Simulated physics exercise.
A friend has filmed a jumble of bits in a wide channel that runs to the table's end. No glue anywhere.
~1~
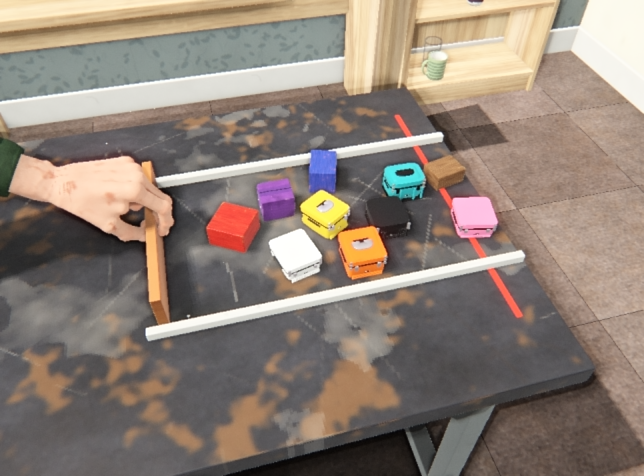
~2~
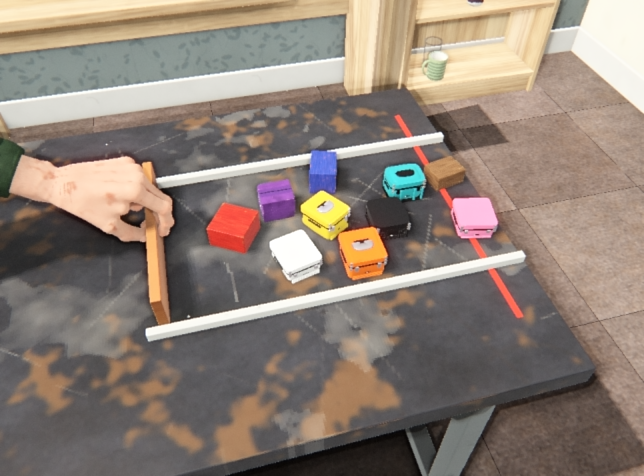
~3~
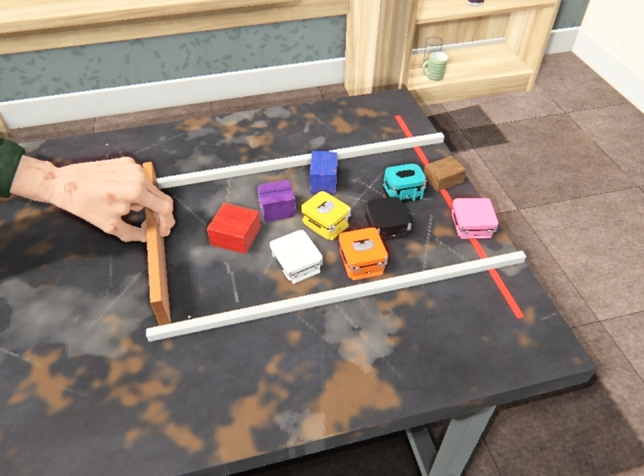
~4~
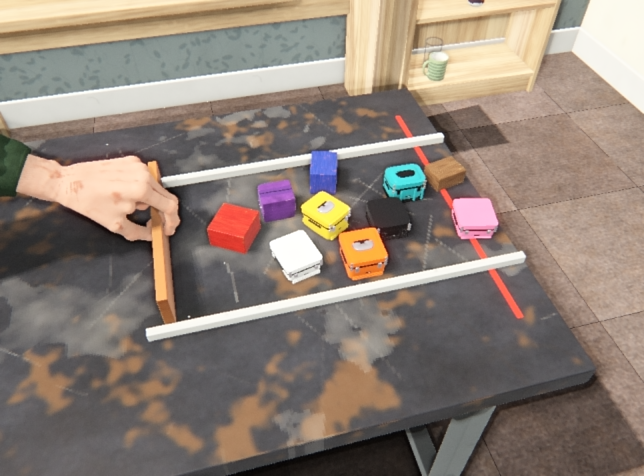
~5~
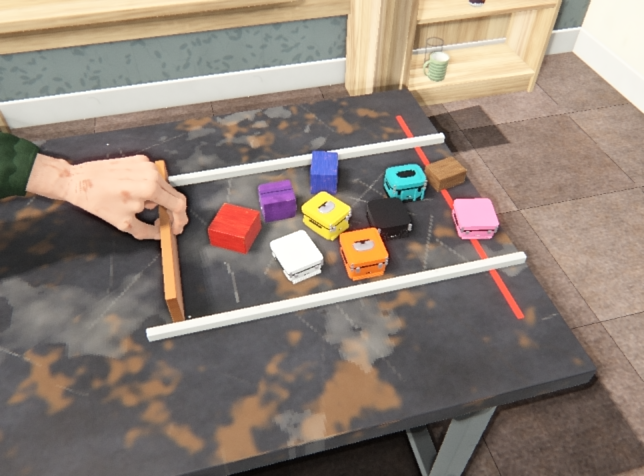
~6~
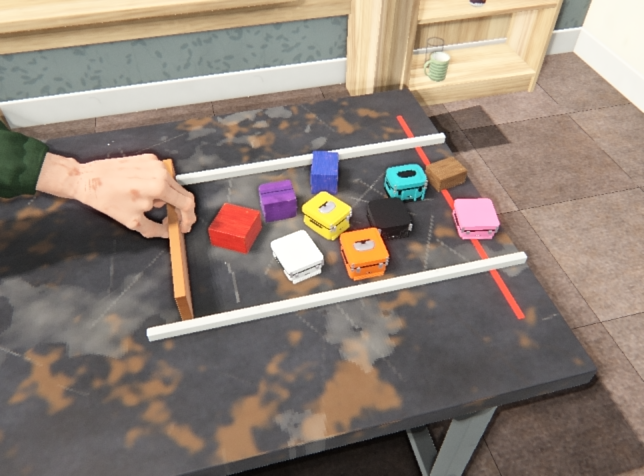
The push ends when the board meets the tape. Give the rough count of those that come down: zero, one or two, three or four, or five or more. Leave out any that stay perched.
As it turns out, the number that fall off is five or more.
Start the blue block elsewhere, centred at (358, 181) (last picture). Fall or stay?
It goes over.
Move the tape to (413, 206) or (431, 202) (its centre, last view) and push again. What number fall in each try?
In that order 2 and 3.
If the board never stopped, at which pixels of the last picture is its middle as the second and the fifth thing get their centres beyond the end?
First at (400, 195), next at (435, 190).
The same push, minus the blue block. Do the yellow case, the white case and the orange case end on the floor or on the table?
The yellow case is lost, the white case does not fall, the orange case comes down.
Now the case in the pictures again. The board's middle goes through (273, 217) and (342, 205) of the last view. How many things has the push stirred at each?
The counts are 4 and 7.
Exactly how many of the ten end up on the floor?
Exactly 7.
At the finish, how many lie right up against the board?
It touches 3.
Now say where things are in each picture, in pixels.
Pink case (473, 218); brown block (444, 173); turquoise case (403, 183); board (155, 237); tape (448, 198), in the first picture.
Brown block (444, 173); blue block (323, 172), in the second picture.
Turquoise case (404, 184); black case (387, 219), in the third picture.
Pink case (473, 219); red block (235, 228), in the fourth picture.
Brown block (445, 174); white case (297, 257), in the fifth picture.
Pink case (474, 220); brown block (446, 174); turquoise case (405, 184); board (177, 234); tape (449, 199), in the sixth picture.
A little later, none off yet; pink case at rest near (474, 220); brown block at rest near (446, 174); turquoise case at rest near (405, 184).
Next, none off yet; pink case shifted a little near (486, 221); brown block at rest near (446, 174); turquoise case moving near (409, 181).
When it is over, the number that fall off is five or more; down, yellow case, blue block, orange case, black case, turquoise case, brown block and pink case.
